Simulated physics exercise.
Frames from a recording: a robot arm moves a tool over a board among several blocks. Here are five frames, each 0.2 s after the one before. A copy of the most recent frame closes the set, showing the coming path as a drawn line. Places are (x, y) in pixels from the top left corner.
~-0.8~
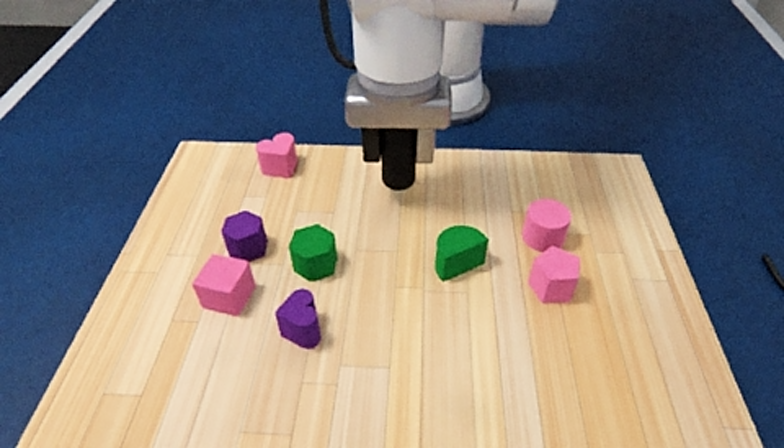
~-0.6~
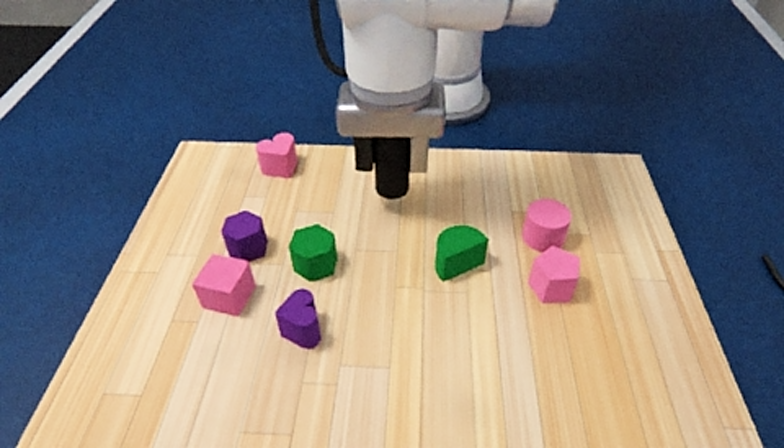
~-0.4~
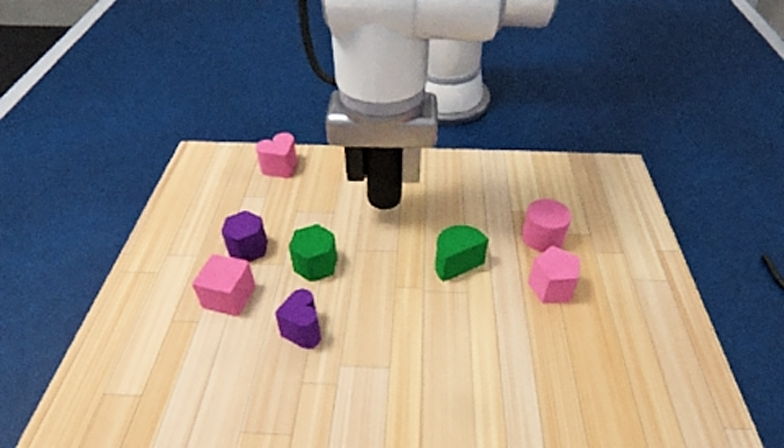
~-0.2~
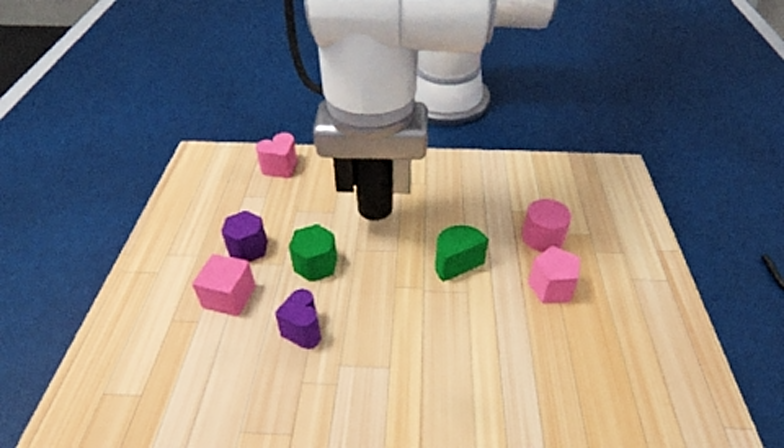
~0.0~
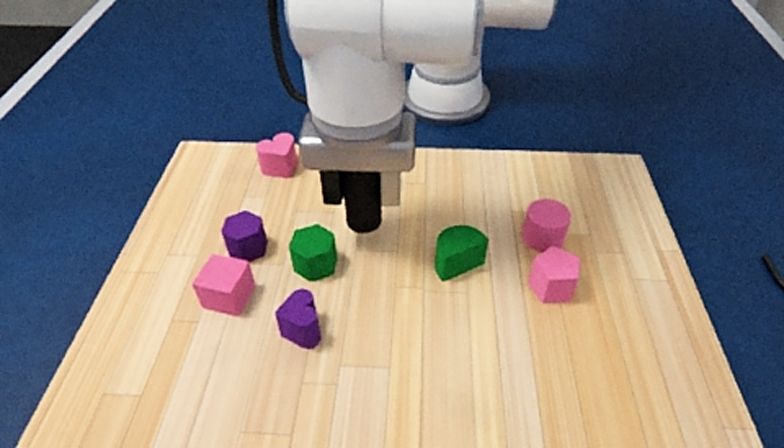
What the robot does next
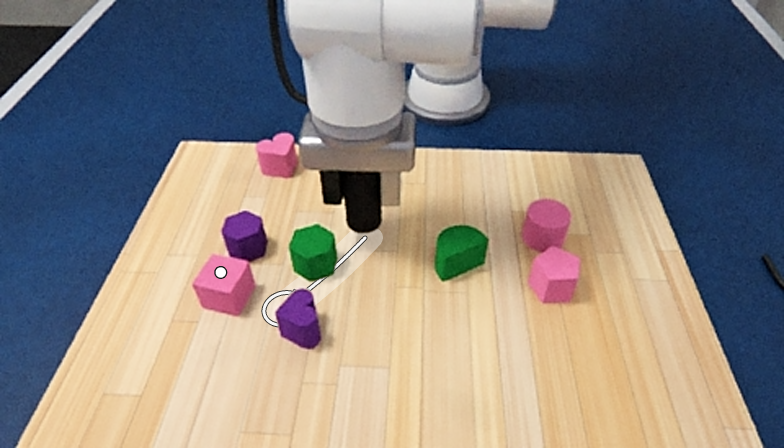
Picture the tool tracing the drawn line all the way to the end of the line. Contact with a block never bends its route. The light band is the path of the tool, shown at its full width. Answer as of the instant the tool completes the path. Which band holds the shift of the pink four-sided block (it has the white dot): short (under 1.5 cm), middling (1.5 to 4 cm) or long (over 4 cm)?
The pink four-sided block ends up very close, under 1.5 cm away.
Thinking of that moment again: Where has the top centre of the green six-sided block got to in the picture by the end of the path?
Its top face will be centred at roughly (258, 258).
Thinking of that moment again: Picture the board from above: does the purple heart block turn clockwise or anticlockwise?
It goes round opposite to clock hands.
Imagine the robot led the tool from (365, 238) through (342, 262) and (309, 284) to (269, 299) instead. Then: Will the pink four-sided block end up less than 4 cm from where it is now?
In short: Yes.
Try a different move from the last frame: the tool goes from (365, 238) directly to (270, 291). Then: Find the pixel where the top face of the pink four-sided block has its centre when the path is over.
(176, 280)
Drawn move, from (365, 238) via (329, 272), ending at (284, 308); the dot is on the pink four-sided block.
On the path given first. One third of the way, tool (340, 245); green six-sided block (297, 247), turned 15° clockwise.
Two thirds of the way, tool (312, 269); green six-sided block (270, 256), turned 65° clockwise.
At the end, tool (280, 293); pink four-sided block (212, 271), turned 25° anticlockwise; purple six-sided block still; purple heart block (294, 317), turned 20° anticlockwise; green six-sided block (258, 258), turned 95° clockwise.
